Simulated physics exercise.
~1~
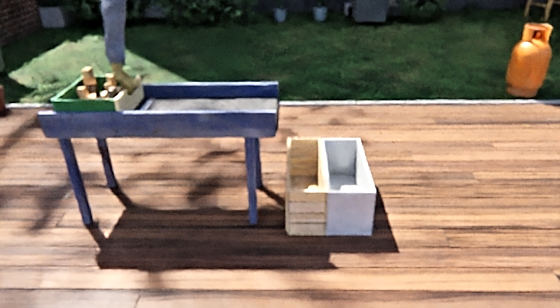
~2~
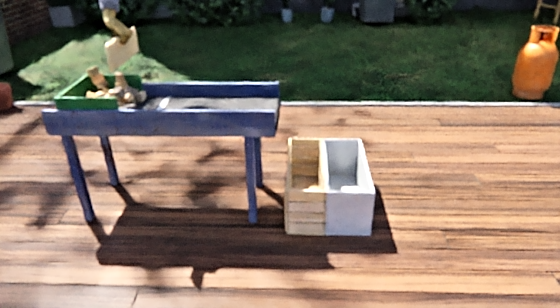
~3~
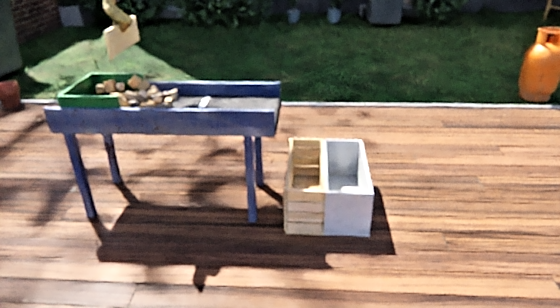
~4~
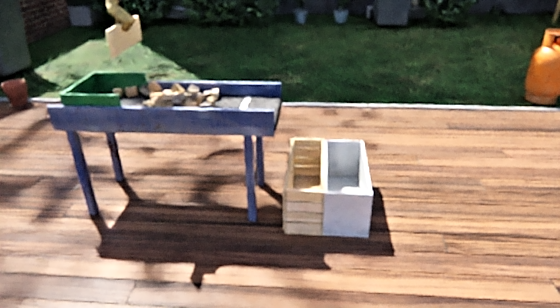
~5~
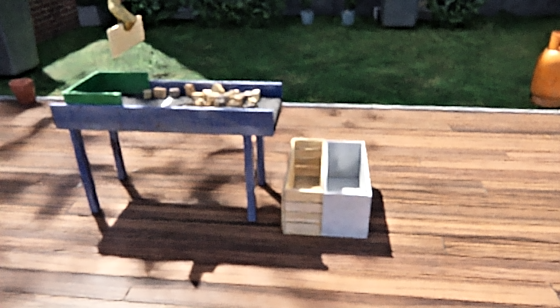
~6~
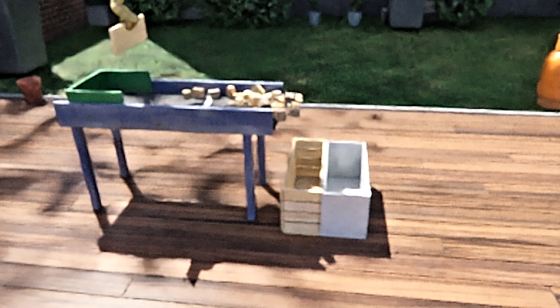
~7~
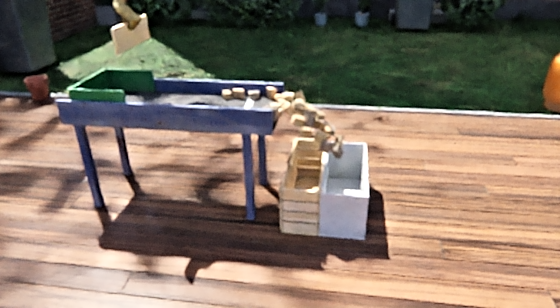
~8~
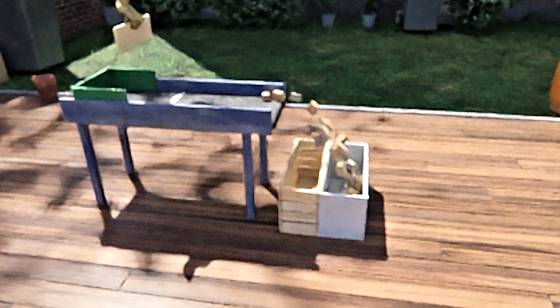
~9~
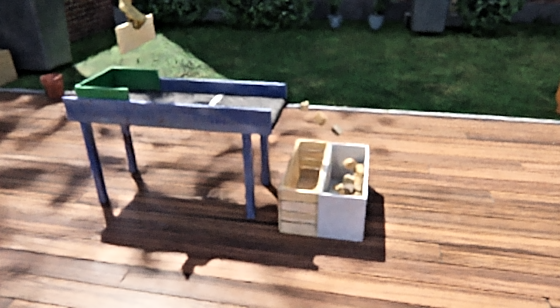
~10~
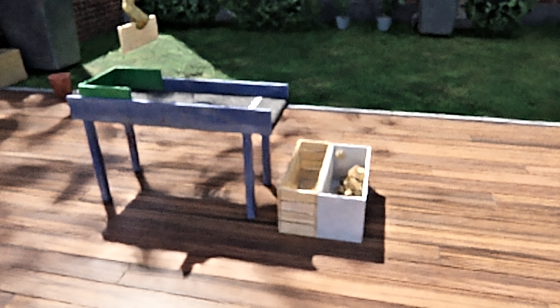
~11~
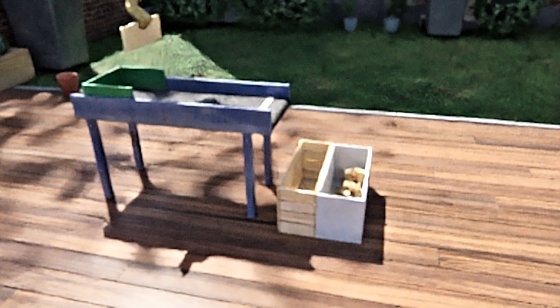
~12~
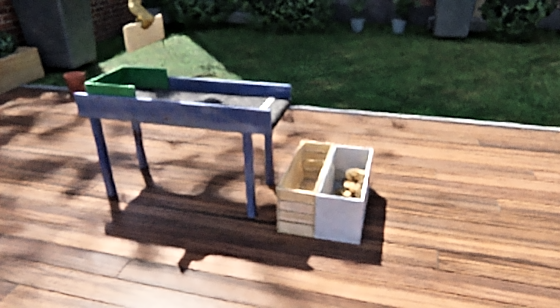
On a sunlit wooden deck, small wooden blocks ride a belt rightward and drop into the white tub.
